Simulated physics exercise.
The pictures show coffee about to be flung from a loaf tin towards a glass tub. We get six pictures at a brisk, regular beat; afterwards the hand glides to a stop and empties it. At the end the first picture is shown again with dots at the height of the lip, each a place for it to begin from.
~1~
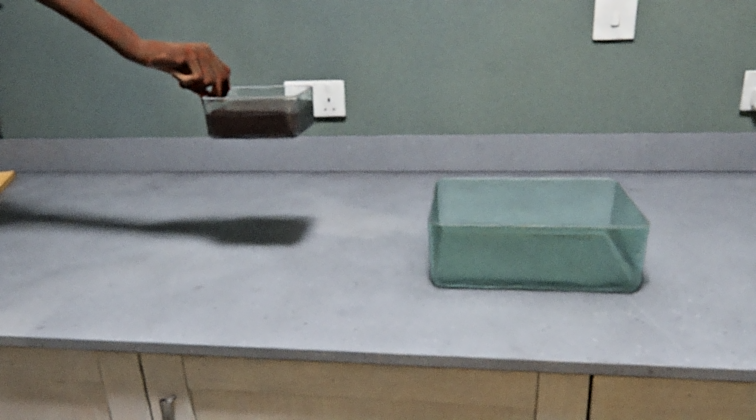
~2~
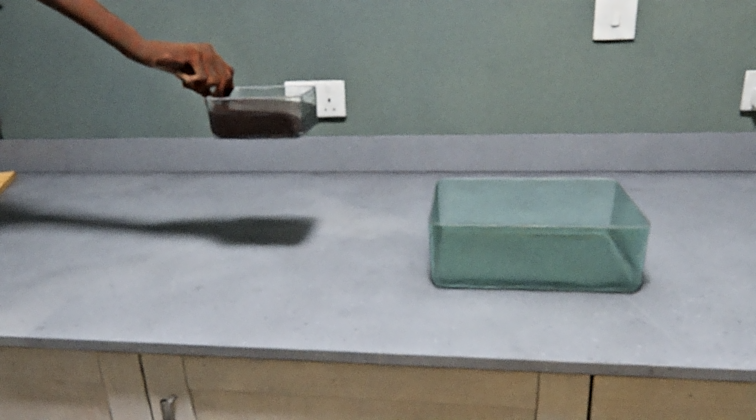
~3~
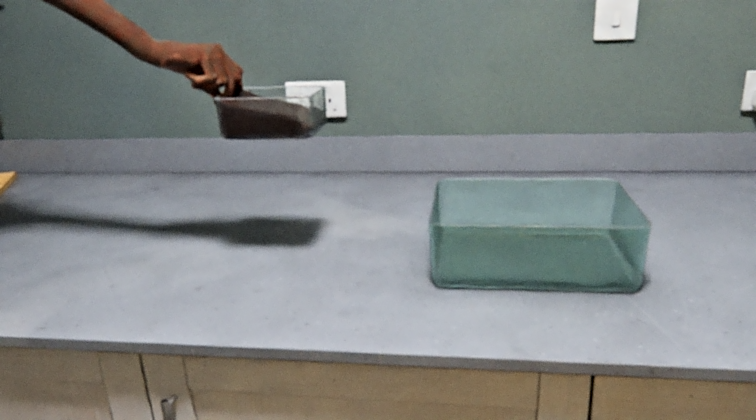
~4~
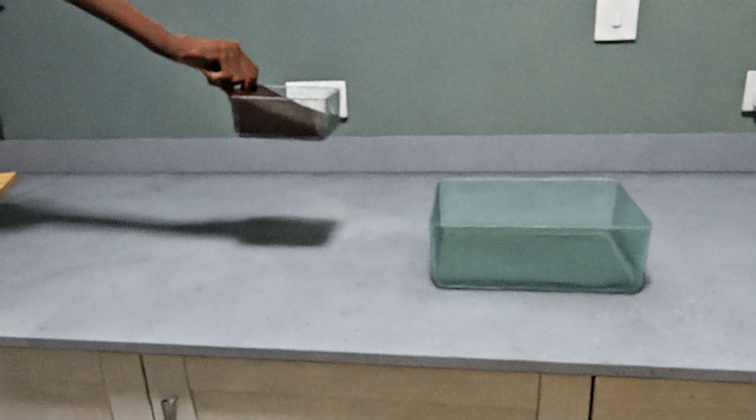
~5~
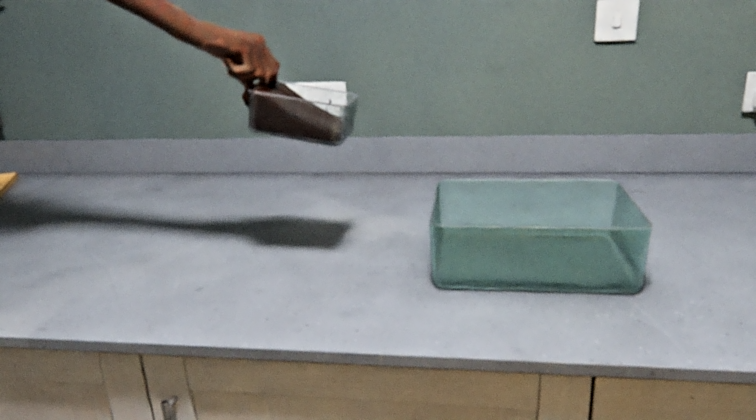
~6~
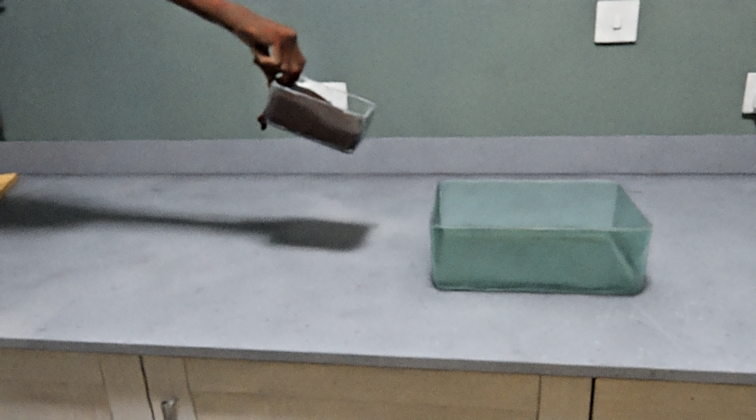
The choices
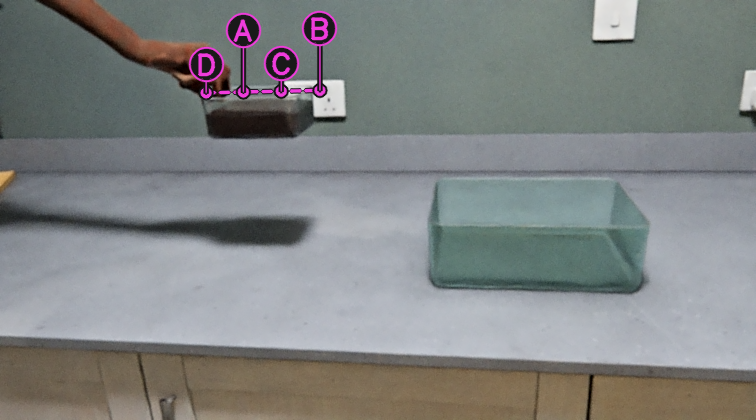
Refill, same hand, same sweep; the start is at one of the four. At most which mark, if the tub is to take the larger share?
The limit is C.
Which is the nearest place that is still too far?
Here it is place A.
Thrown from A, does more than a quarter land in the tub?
Yes, clearly.
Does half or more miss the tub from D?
Yes.
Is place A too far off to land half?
Yes, that goes wrong.
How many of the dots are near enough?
Two of them.
In magenta, A at (243, 92); B at (319, 90); C at (281, 91); D at (206, 92).
If A is chosen, about 35 % lands in the tub, 61 % falls short and 5 % goes beside or beyond.
If B is chosen, about 77 % lands in the tub, 16 % falls short and 7 % goes beside or beyond.
If C is chosen, about 63 % lands in the tub, 32 % falls short and 5 % goes beside or beyond.
If D is chosen, about 0 % lands in the tub, 98 % falls short.
